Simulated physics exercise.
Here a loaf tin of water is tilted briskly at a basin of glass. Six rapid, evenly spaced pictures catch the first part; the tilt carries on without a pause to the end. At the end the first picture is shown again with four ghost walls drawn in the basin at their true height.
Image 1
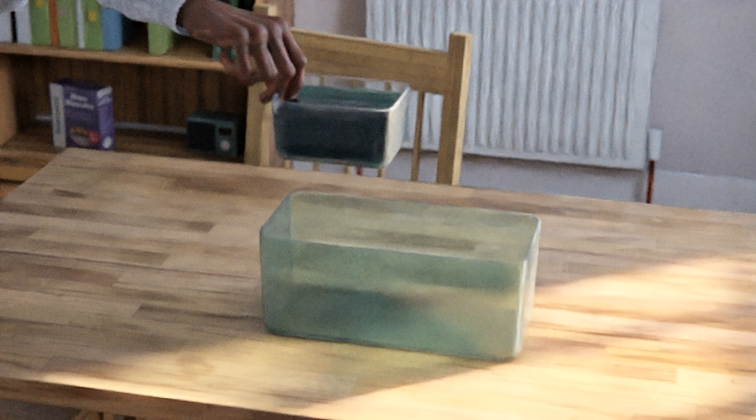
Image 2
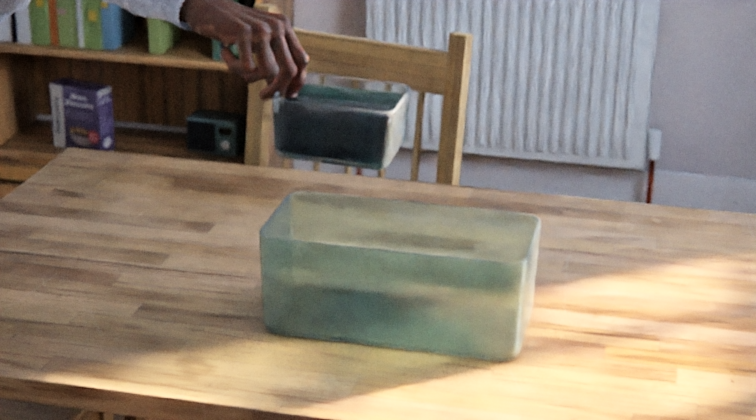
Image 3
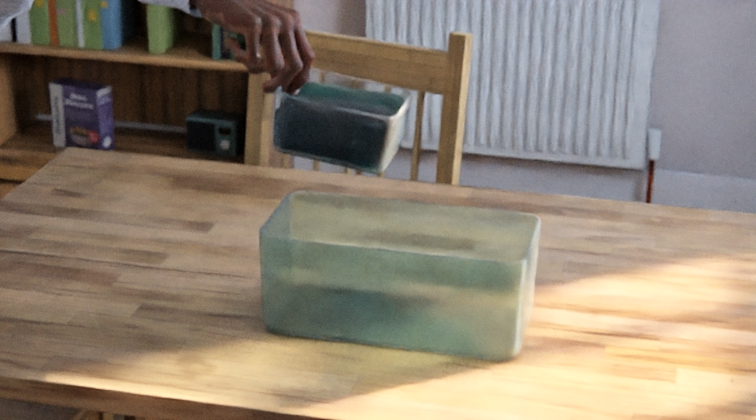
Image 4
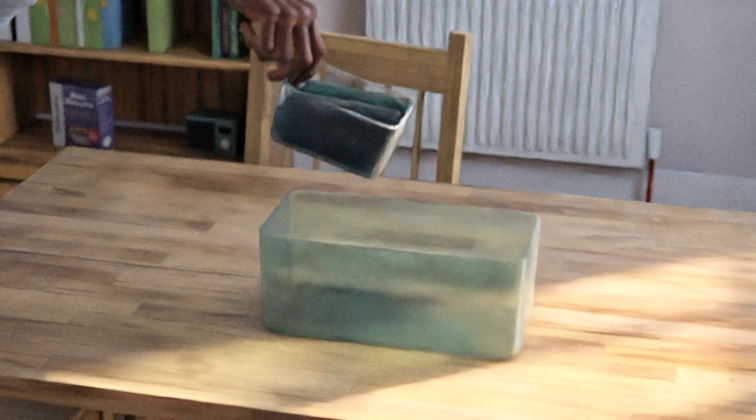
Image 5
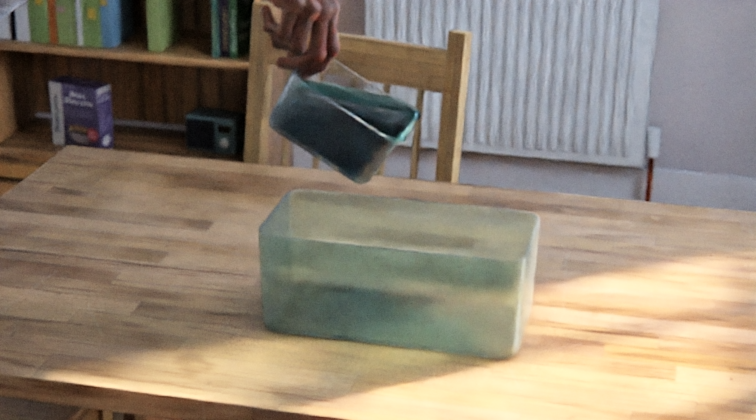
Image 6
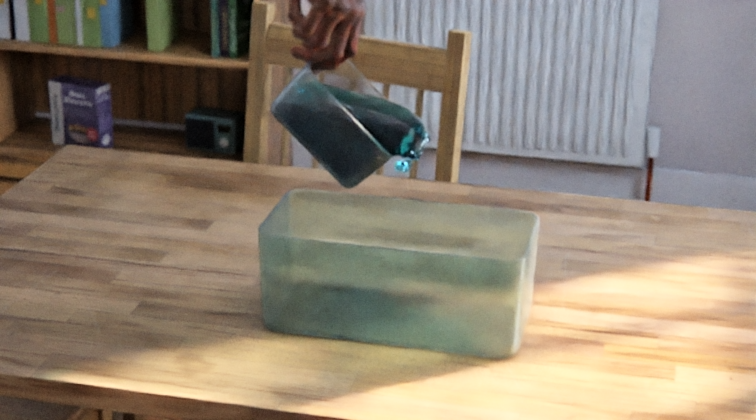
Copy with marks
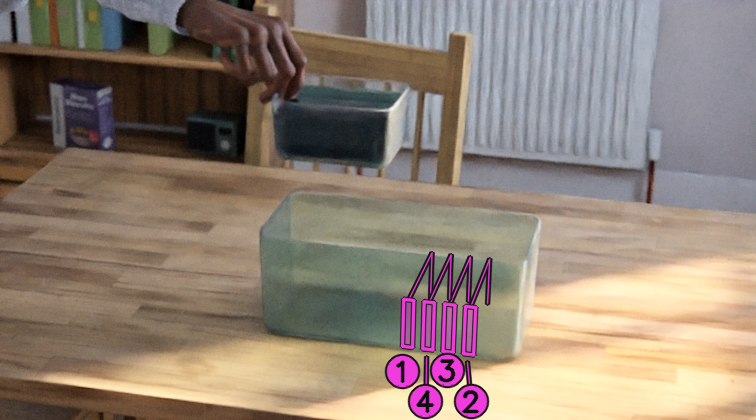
A small see-through container of dark bluish-green water, held by a hand above a larger glass basin on a wooden table, tilted steadily to the right until water began slipping over its lip.
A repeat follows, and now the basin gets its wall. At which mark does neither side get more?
The answer is place 4.
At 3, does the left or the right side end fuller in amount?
The left one.
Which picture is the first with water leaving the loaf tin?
In picture 5.
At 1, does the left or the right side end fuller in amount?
More ends on the right.
On the marked copy, 1 at (406, 354); 2 at (467, 361); 3 at (446, 359); 4 at (426, 356).
With 1, about 31 % ends left of the wall and 64 % right of it; 5 % is lost outside.
With 2, about 90 % ends left of the wall and 4 % right of it; 6 % is lost outside.
With 3, about 76 % ends left of the wall and 18 % right of it; 6 % is lost outside.
With 4, about 51 % ends left of the wall and 44 % right of it; 5 % is lost outside.
